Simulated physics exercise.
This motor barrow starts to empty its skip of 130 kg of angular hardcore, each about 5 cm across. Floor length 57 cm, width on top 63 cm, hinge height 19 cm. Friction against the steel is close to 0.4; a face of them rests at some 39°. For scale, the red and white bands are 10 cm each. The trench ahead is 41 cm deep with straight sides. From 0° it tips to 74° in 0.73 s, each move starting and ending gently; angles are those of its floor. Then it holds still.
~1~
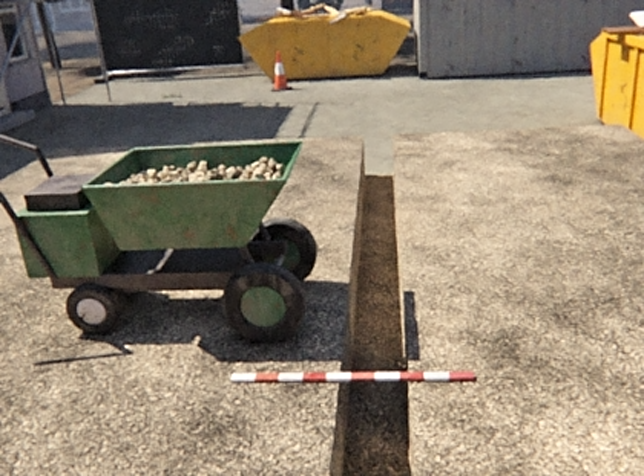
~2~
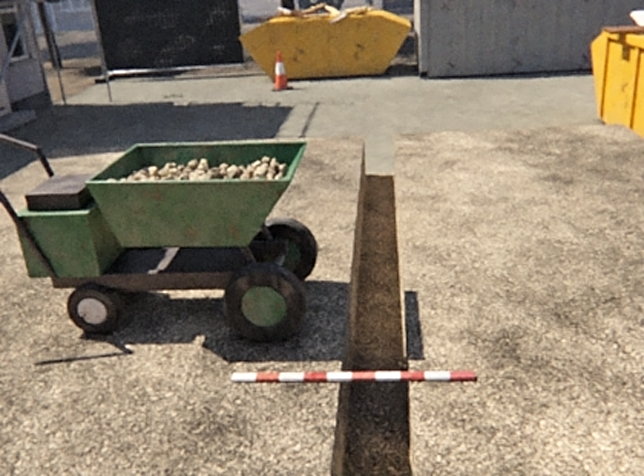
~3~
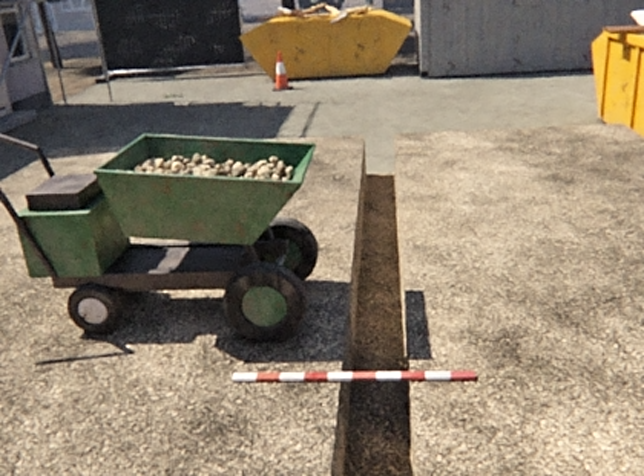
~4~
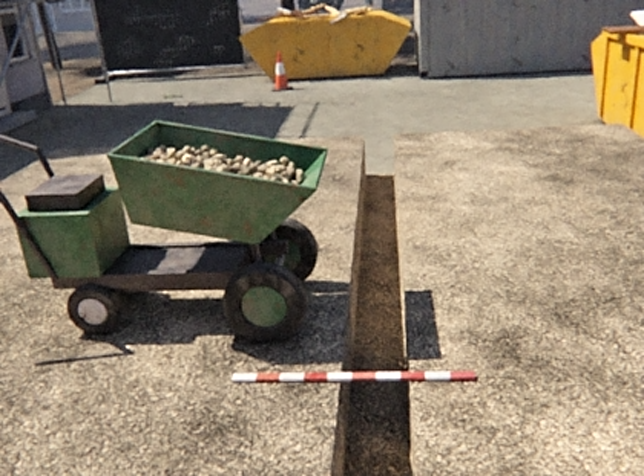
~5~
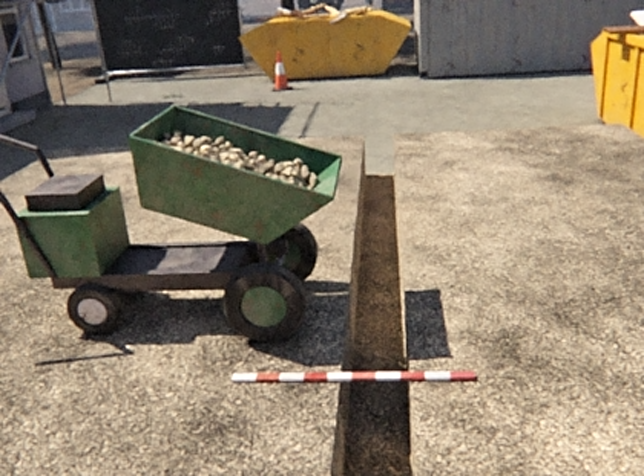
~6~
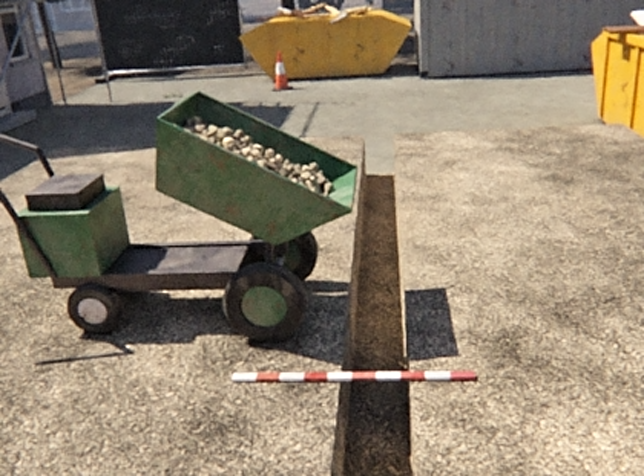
On a sunlit gravel yard, a small green motor barrow stood by a narrow trench while its skip of stones rose at the back and tilted further and further forward to the right.
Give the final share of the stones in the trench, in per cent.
Close to 24 in a hundred.
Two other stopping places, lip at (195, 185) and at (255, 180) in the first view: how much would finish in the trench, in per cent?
First some 85, then 45 per cent.
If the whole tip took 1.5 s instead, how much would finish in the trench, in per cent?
It would be near 30 per cent.
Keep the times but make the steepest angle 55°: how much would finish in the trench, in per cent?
Then about 0 per cent.
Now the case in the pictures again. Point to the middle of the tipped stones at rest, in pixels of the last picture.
Around (446, 304).
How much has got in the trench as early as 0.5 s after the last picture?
About 0 per cent by then.
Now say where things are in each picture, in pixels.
In the first frame, the skip is at 0°, its lip at (286, 181); the top of the load is at (208, 171).
In the second frame, the skip is at 2°, its lip at (290, 181); the top of the load is at (194, 169).
In the third frame, the skip is at 6°, its lip at (301, 184); the top of the load is at (172, 163).
In the fourth frame, the skip is at 12°, its lip at (316, 190); the top of the load is at (170, 154).
In the fifth frame, the skip is at 20°, its lip at (333, 199); the top of the load is at (182, 141).
In the sixth frame, the skip is at 29°, its lip at (352, 211); the top of the load is at (194, 127).
Then, 0.2 s after the last picture the floor is at 63°, 100 % in the skip; the foremost stones are at (384, 251).
Then, 0.5 s after the last picture the floor is at 74°, 73 % in the skip, 27 % past the trench; the foremost stones are at (485, 316).
Then, 0.9 s after the last picture the floor is at 74°, 27 % in the skip, 2 % in the trench, 72 % past the trench; the foremost stones are past the picture's edge.
Then, 2.8 s after the last picture the floor is at 74°, 3 % in the skip, 24 % in the trench, 73 % past the trench; the foremost stones are past the picture's edge.
